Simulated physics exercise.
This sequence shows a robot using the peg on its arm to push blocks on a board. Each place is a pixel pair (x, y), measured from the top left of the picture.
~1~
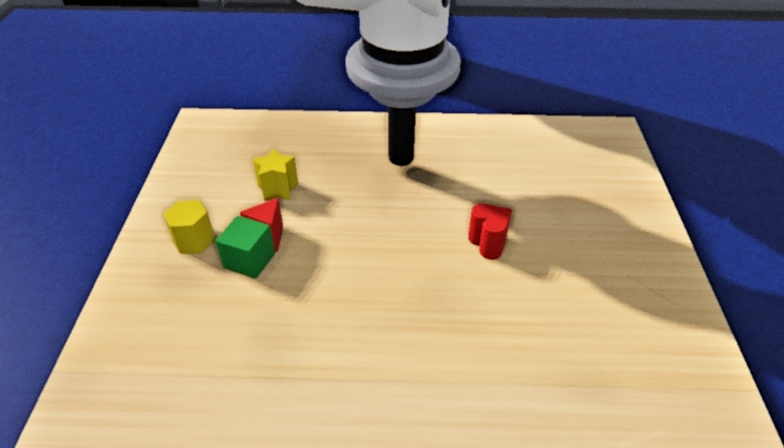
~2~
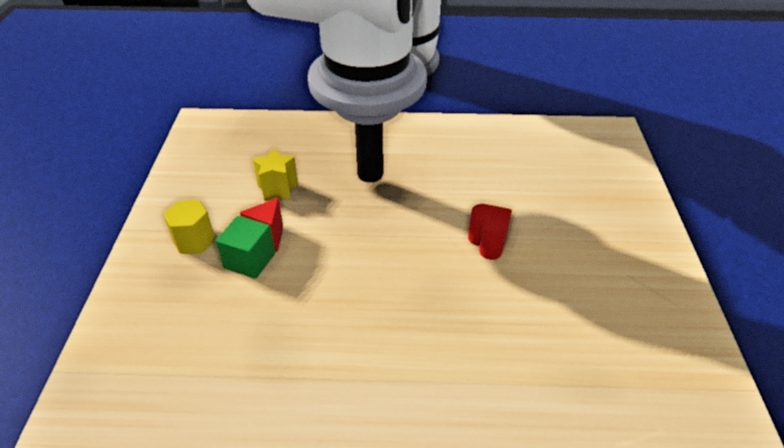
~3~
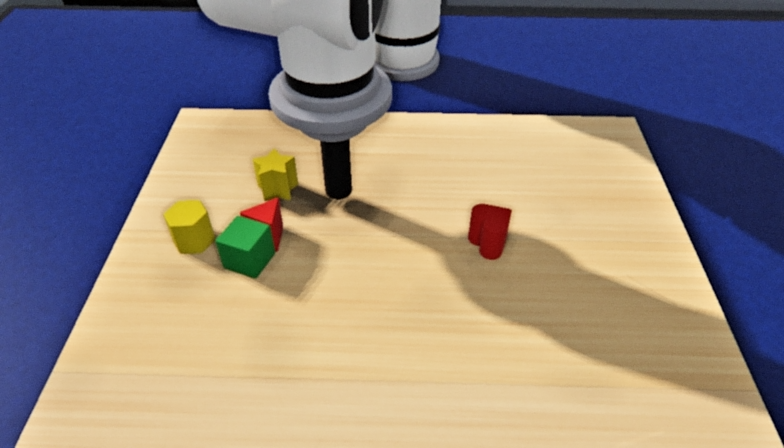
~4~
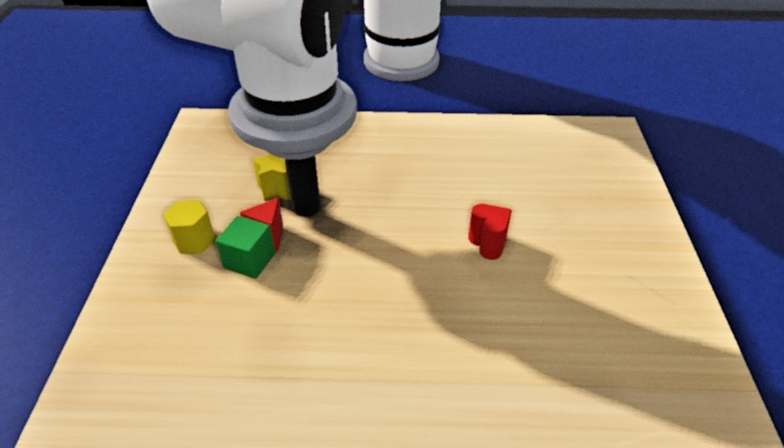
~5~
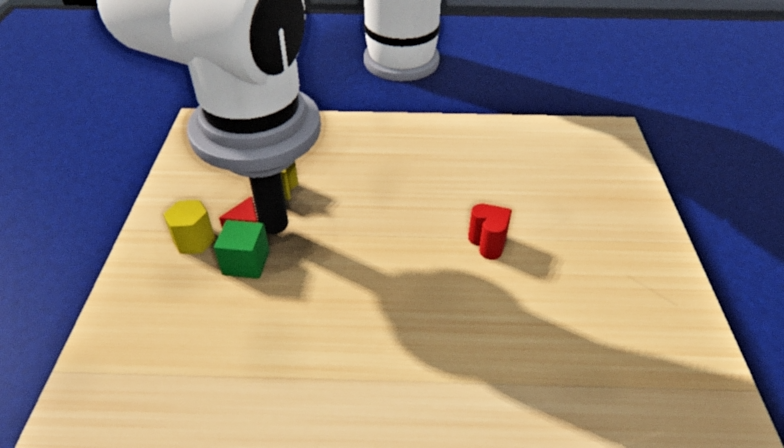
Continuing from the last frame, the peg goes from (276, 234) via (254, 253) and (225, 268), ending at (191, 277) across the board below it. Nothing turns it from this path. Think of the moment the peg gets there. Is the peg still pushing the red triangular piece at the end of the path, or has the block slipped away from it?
The red triangular piece slips off.
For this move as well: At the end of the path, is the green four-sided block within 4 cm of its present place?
No
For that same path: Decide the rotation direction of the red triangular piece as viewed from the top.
It spins clockwise.
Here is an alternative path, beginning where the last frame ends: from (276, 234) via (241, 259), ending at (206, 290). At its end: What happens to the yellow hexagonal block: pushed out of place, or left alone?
The result: It moves.
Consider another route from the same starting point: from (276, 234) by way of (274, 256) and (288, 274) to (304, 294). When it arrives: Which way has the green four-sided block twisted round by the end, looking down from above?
It twists with the clock when seen from above.
What follows on the original path. Halfway along, peg (236, 253); yellow hexagonal block (182, 209), turned 15° anticlockwise; green four-sided block (215, 260); red triangular piece (216, 219), turned 70° clockwise.
At the end, peg (188, 269); yellow hexagonal block (182, 209), turned 15° anticlockwise; green four-sided block (201, 274), turned 20° anticlockwise; red triangular piece (215, 218), turned 75° clockwise; yellow star-shaped block not moved.
